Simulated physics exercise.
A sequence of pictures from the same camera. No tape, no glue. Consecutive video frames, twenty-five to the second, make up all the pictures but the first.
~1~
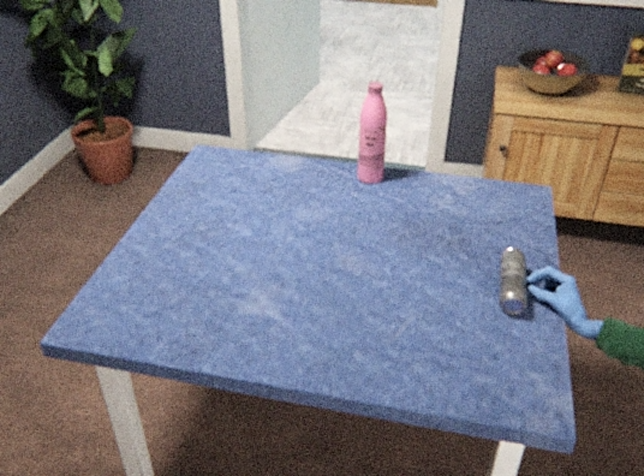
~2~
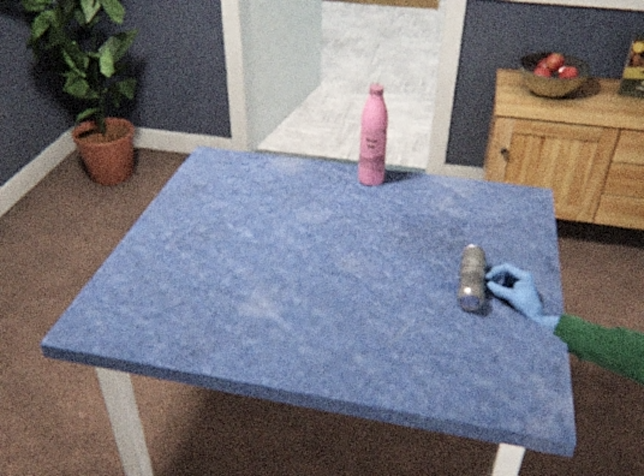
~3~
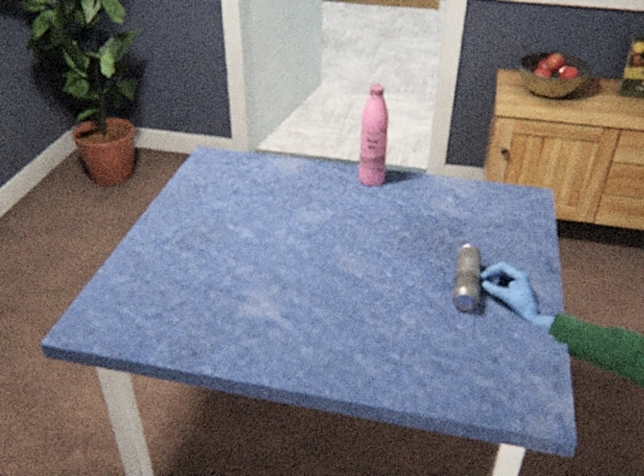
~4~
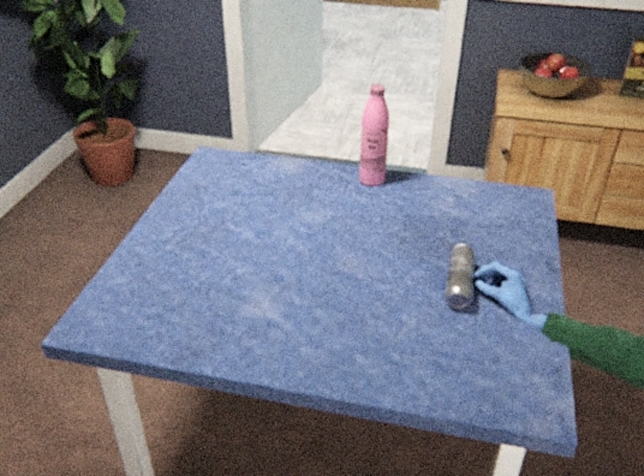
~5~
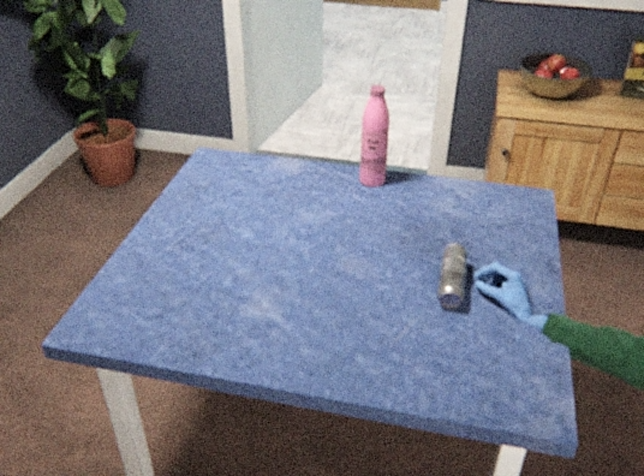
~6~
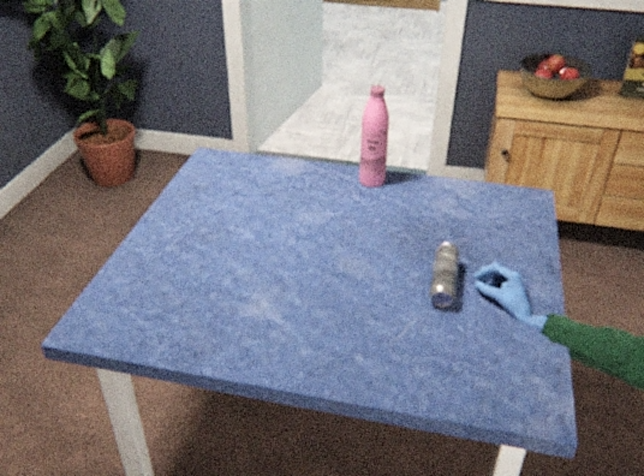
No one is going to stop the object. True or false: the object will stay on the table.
True.
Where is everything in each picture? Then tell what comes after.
The first frame shows under the hand; grey can (513, 281).
The second frame shows under the hand; grey can (472, 277).
The third frame shows under the hand; grey can (467, 277).
The fourth frame shows grey can (461, 276).
The fifth frame shows grey can (453, 275) moved a little.
The sixth frame shows grey can (445, 275) moved a little.
Then, 0.10 s later than the last frame, grey can moved about its own width near (428, 272).
Then, 0.20 s later than the last frame, grey can moved well along near (414, 270).
Then, 0.30 s later than the last frame, grey can moved well along near (402, 268).
Then, 0.50 s later than the last frame, grey can moved well along near (388, 266).
When it is over, moved from the start, grey can. End places, in pixels of the last picture, grey can near (384, 266).
